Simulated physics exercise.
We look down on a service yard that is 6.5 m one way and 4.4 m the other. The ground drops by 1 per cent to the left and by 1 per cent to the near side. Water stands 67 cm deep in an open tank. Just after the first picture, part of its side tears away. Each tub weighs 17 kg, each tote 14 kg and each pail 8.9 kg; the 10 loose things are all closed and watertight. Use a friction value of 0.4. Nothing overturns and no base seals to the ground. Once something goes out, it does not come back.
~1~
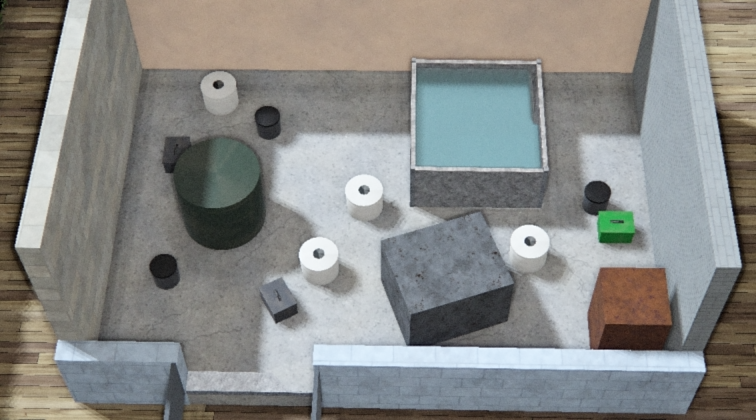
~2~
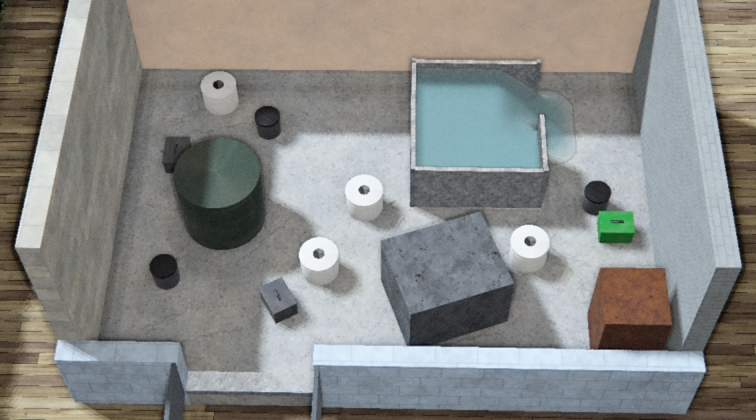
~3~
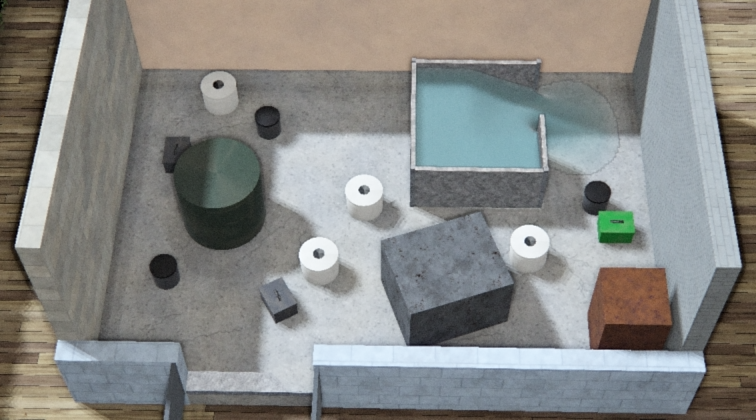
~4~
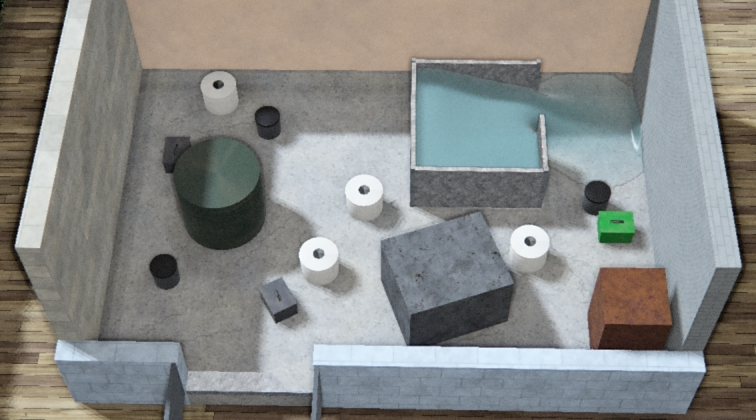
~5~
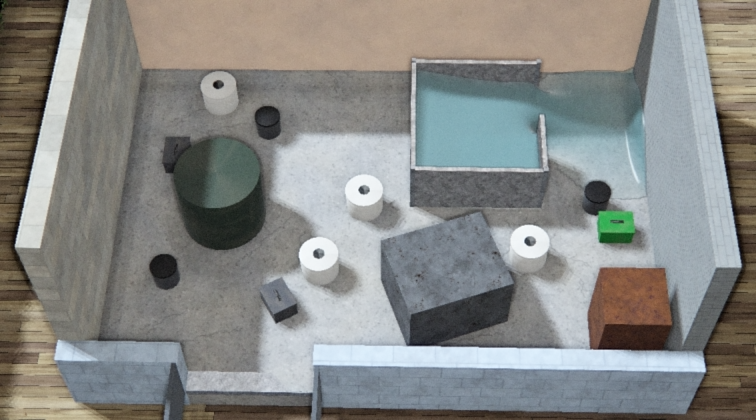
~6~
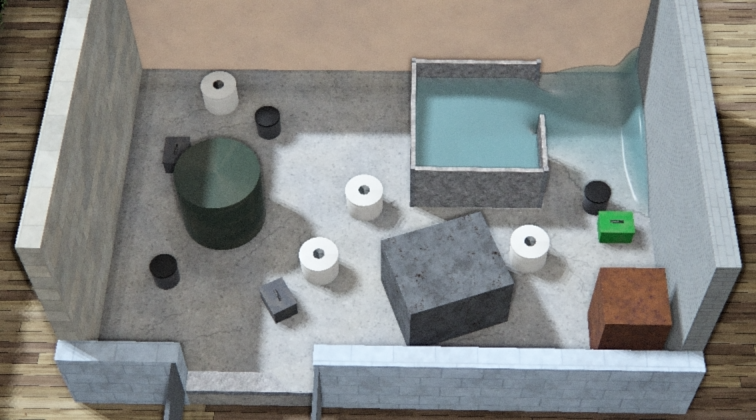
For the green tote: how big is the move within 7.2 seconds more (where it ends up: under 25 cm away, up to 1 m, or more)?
My money says it makes a big move.
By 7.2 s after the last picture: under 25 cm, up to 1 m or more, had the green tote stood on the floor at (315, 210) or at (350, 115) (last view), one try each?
Respectively: It rests almost unmoved; it rests almost unmoved.
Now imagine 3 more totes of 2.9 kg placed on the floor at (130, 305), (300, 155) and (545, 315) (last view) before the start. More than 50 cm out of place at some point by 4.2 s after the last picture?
Taking them in order: Not far enough, not far enough and far enough.
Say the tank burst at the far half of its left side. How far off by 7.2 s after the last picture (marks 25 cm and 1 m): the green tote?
From there, the green tote remains planted.
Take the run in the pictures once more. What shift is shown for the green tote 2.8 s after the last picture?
Around 250 cm from the start by that time.
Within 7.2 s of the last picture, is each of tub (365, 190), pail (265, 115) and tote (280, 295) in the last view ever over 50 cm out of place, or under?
The first never reached the threshold, the second never reached the threshold, and the third never reached the threshold.
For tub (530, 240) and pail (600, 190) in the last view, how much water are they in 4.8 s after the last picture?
Roughly 11 and 10 cm.
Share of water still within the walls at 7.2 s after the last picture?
Around 100 % of the water.
Then, 0.9 s after the last picture the green tote is near (610, 243), 0.3 m from its start, aground; 0 of 10 are out; 0 afloat.
Then, 2.8 s after the last picture the green tote is near (454, 347), 2.6 m from its start, aground; 0 of 10 are out; 0 afloat.
Then, 4.8 s after the last picture the green tote is near (454, 346), 2.6 m from its start, aground; 0 of 10 are out; 0 afloat.
Then, 7.2 s after the last picture the green tote is near (454, 347), 2.6 m from its start, aground; 0 of 10 are out; 1 afloat.
